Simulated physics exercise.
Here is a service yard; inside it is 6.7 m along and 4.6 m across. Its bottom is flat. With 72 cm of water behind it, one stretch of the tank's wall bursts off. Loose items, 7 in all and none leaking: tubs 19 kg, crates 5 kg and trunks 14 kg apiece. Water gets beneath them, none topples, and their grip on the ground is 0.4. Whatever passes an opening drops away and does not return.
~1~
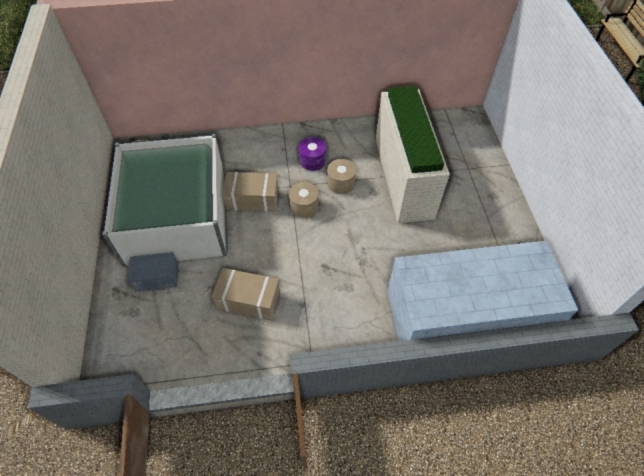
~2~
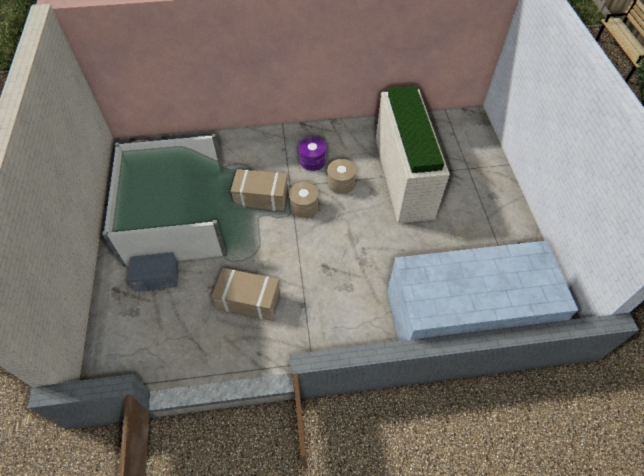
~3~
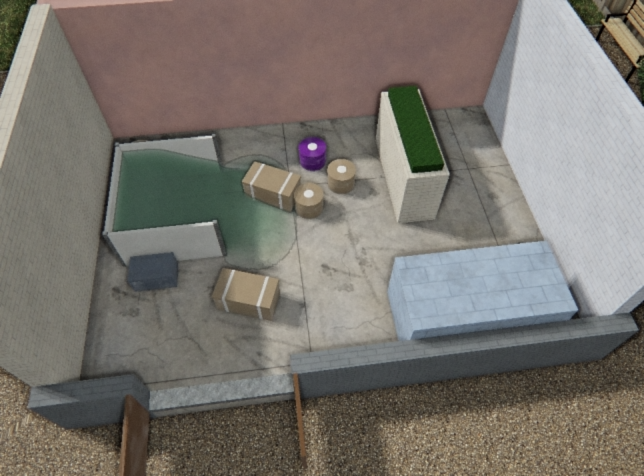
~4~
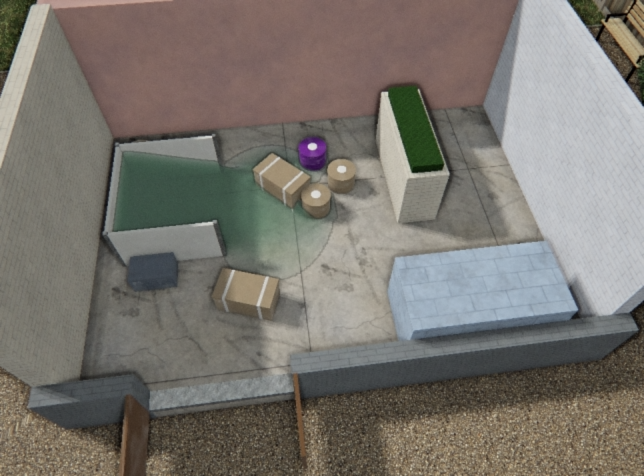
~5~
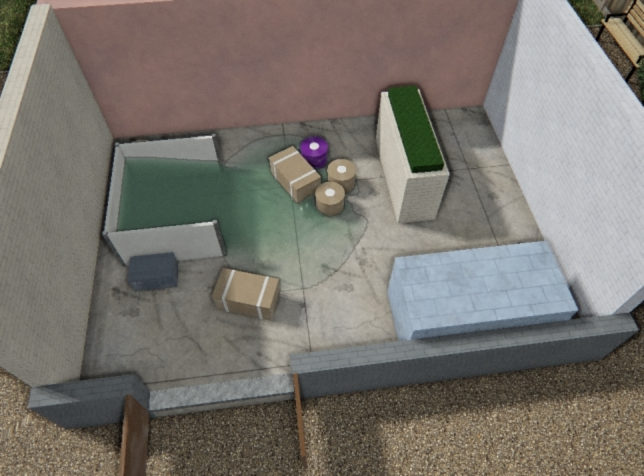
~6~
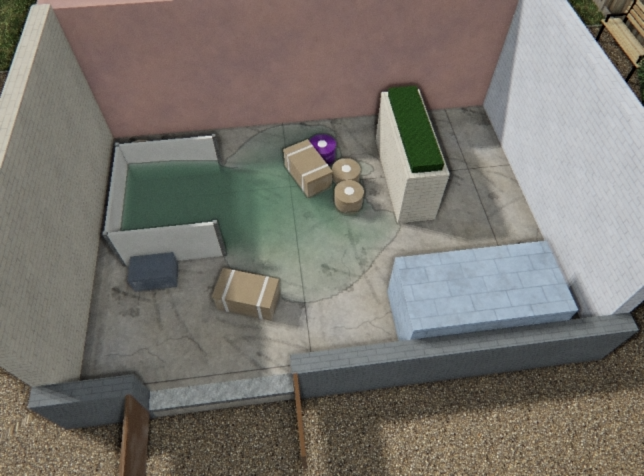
In a walled yard, one side of a tank of green water came away, and the water spread rightward across the floor, pushing a box and a round tub, then nudging the purple tub and another.
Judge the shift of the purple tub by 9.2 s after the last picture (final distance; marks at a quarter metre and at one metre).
The purple tub gets carried off.
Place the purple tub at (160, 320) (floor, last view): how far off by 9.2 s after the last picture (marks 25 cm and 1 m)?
It stays put.
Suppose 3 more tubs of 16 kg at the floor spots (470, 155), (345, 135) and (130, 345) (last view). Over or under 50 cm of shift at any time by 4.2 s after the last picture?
In turn: Over, over, short of it.
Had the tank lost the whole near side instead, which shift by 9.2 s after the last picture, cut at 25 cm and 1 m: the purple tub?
Then the purple tub holds its place.
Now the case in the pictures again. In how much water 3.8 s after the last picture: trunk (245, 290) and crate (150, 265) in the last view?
About 2 and 0 cm.
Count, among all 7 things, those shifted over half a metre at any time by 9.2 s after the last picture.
I count 5.
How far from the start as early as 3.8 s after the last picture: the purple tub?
About 300 cm.
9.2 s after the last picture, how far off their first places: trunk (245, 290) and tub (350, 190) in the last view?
In that order: 30 cm, 200 cm.
Then, 1.2 s after the last picture the purple tub is near (381, 105), 1.5 m from its start, afloat; 0 of 7 are out; 4 afloat.
Then, 3.8 s after the last picture the purple tub is near (478, 136), 2.8 m from its start, aground; 0 of 7 are out; 1 afloat.
Then, 6.2 s after the last picture the purple tub is near (474, 137), 2.7 m from its start, aground; 0 of 7 are out; 2 afloat.
Then, 9.2 s after the last picture the purple tub is near (474, 137), 2.7 m from its start, aground; 0 of 7 are out; 3 afloat.
